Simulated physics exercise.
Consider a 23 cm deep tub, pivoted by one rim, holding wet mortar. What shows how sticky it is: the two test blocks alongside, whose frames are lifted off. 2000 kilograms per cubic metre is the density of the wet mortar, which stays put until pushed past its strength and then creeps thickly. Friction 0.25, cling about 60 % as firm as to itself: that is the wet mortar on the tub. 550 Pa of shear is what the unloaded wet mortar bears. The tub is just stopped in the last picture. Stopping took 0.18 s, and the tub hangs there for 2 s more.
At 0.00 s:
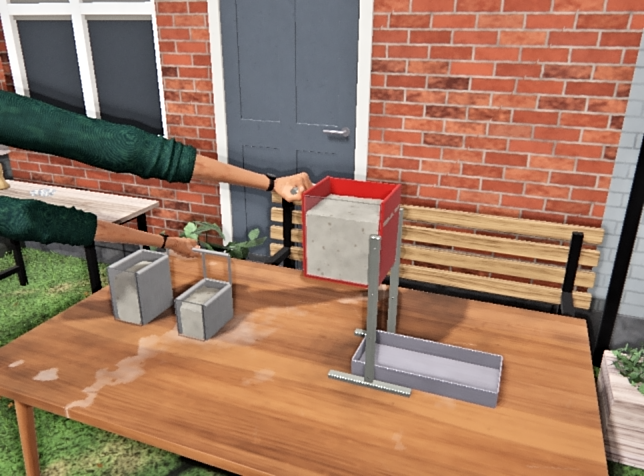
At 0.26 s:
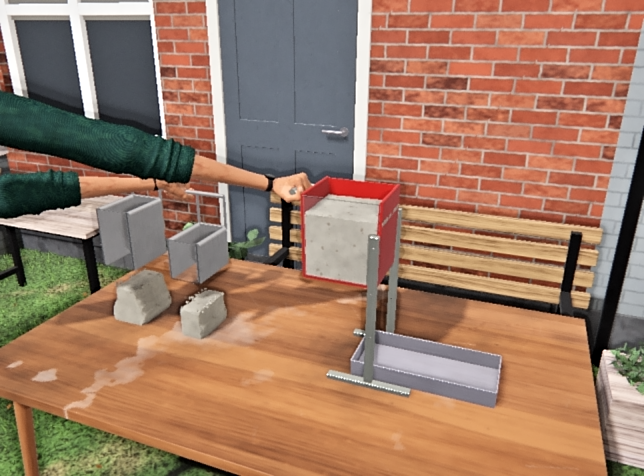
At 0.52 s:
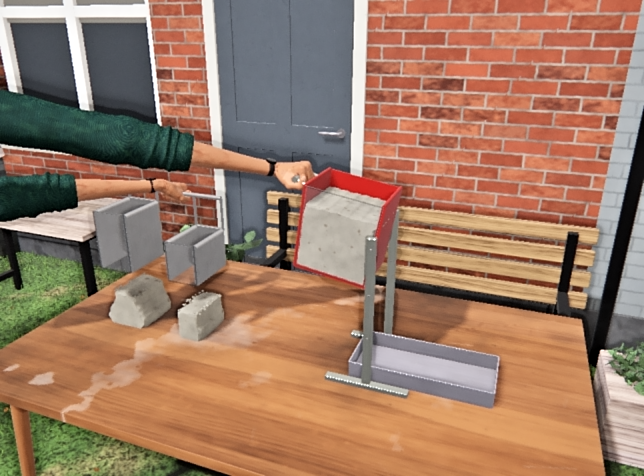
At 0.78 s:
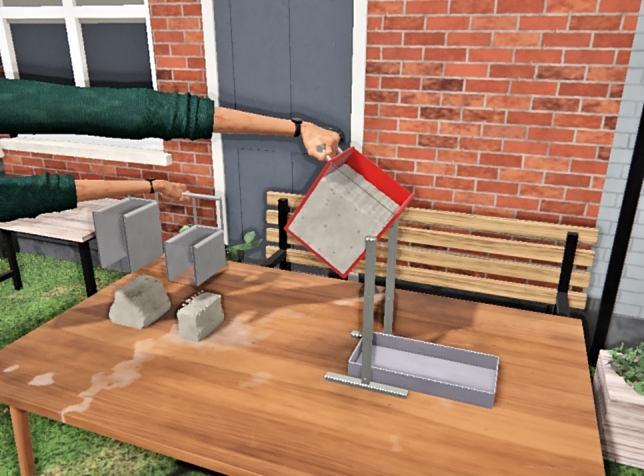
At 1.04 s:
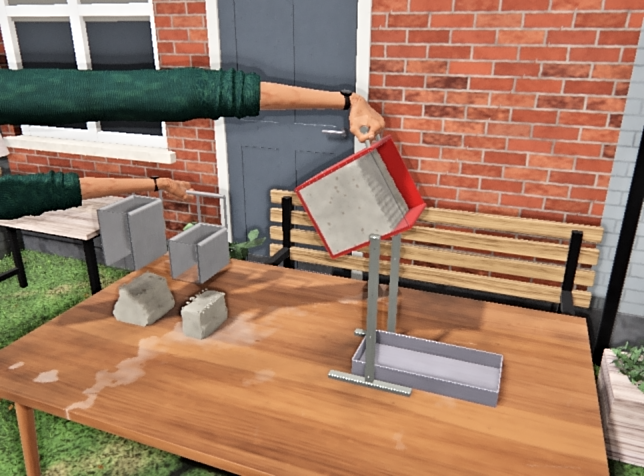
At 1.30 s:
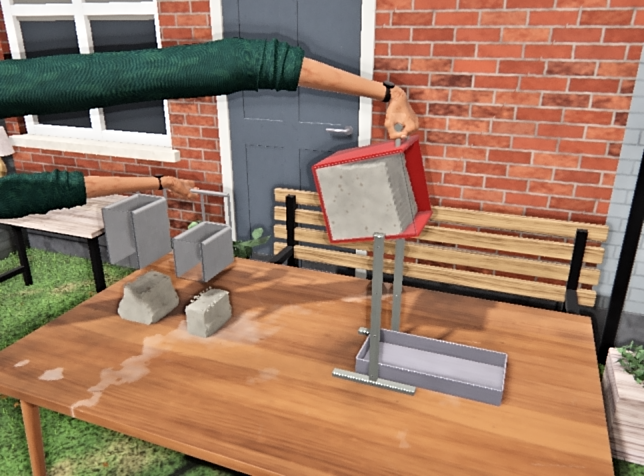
Red tub of grey mortar staying level as one hand lifts moulds off two blocks, then tilting steeply right under another hand.
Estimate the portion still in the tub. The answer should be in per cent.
Roughly 100 per cent remains.
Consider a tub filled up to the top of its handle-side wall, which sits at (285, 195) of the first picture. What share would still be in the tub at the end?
The tub would end up holding some 80 % of it.
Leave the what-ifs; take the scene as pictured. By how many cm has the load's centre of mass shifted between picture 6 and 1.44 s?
Around 0 cm.
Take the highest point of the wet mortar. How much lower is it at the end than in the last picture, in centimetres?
Roughly 1 cm.
After 1.44 s, the tub is at 76 degrees and holds 100 %.
After 1.61 s, the tub is at 76 degrees and holds 100 %.
After 1.78 s, the tub is at 76 degrees and holds 100 %.
After 1.95 s, the tub is at 76 degrees and holds 100 %.
After 3.30 s, at the end, the tub is at 76 degrees and holds 100 %.
